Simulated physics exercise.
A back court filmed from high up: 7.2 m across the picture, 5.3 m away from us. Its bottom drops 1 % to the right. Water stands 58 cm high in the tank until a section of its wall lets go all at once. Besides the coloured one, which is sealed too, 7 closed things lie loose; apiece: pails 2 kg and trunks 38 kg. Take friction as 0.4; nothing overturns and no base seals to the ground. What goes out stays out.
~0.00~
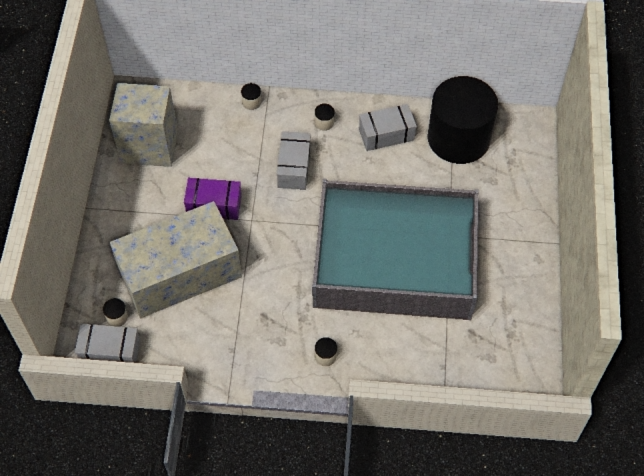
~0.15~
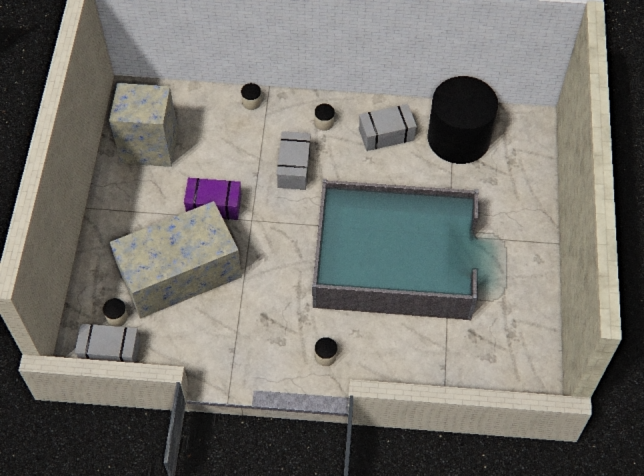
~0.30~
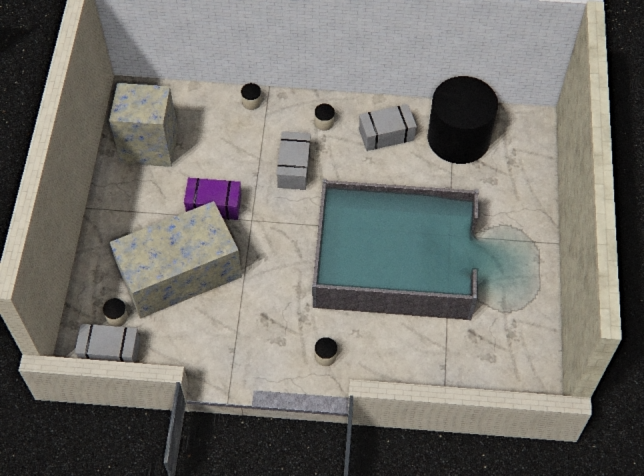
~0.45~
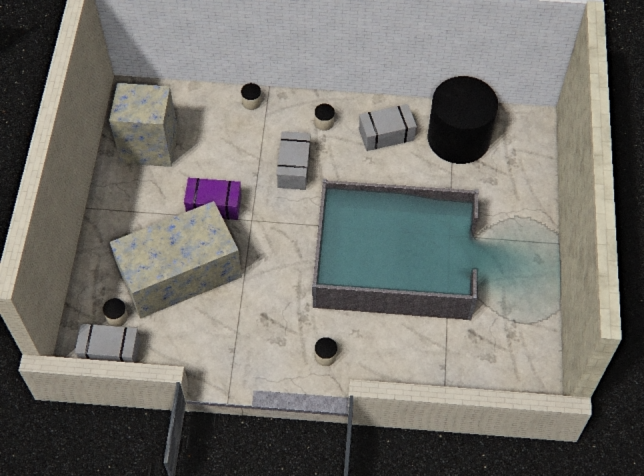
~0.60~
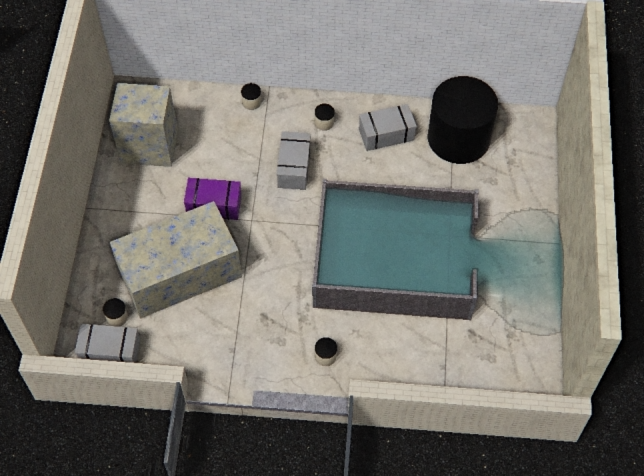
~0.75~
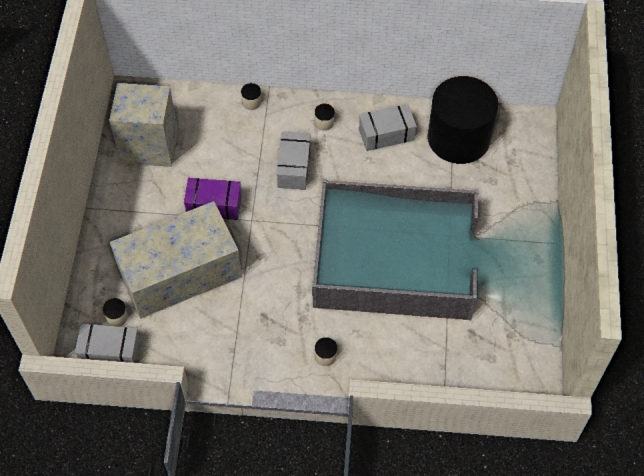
At first, teal water sits inside a low rectangular tank in a walled court, among scattered trunks, pails and large blocks. Then a gap opens in the tank's right side and water spills onto the floor, spreading rightward until it reaches the right wall and widens along it, while the purple trunk and other objects stay still.
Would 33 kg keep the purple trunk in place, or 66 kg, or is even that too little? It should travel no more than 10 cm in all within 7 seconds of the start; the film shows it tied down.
Verdict: The lower weight is enough.
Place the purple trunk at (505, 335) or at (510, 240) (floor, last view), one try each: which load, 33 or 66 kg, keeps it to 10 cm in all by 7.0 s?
In turn: Neither is enough; neither holds.
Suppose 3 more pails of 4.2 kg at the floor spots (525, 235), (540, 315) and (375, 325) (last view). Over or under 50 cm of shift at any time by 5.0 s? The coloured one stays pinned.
In turn: More, more, over.
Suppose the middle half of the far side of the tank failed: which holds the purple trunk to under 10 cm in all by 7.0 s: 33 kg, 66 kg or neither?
Then the lower weight is enough.
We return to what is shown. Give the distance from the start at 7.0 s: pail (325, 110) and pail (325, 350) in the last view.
In that order: 140 cm, 350 cm.
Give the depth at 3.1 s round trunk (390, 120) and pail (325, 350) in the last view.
About 1 and 3 cm.
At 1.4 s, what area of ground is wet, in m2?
Roughly 8.5 m2.
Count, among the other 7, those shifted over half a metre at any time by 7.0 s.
That makes 4.
After 1.4 s the purple trunk would be 0 cm from its start with 33 kg and 0 cm from its start with 66 kg; 0 cm of water round it then.
After 3.1 s the purple trunk would be 0 cm from its start with 33 kg and 0 cm from its start with 66 kg; 0 cm of water round it then.
After 4.9 s the purple trunk would be 0 cm from its start with 33 kg and 0 cm from its start with 66 kg; 0 cm of water round it then.
After 7.0 s the purple trunk would be 0 cm from its start with 33 kg and 0 cm from its start with 66 kg; 1 cm of water round it then.
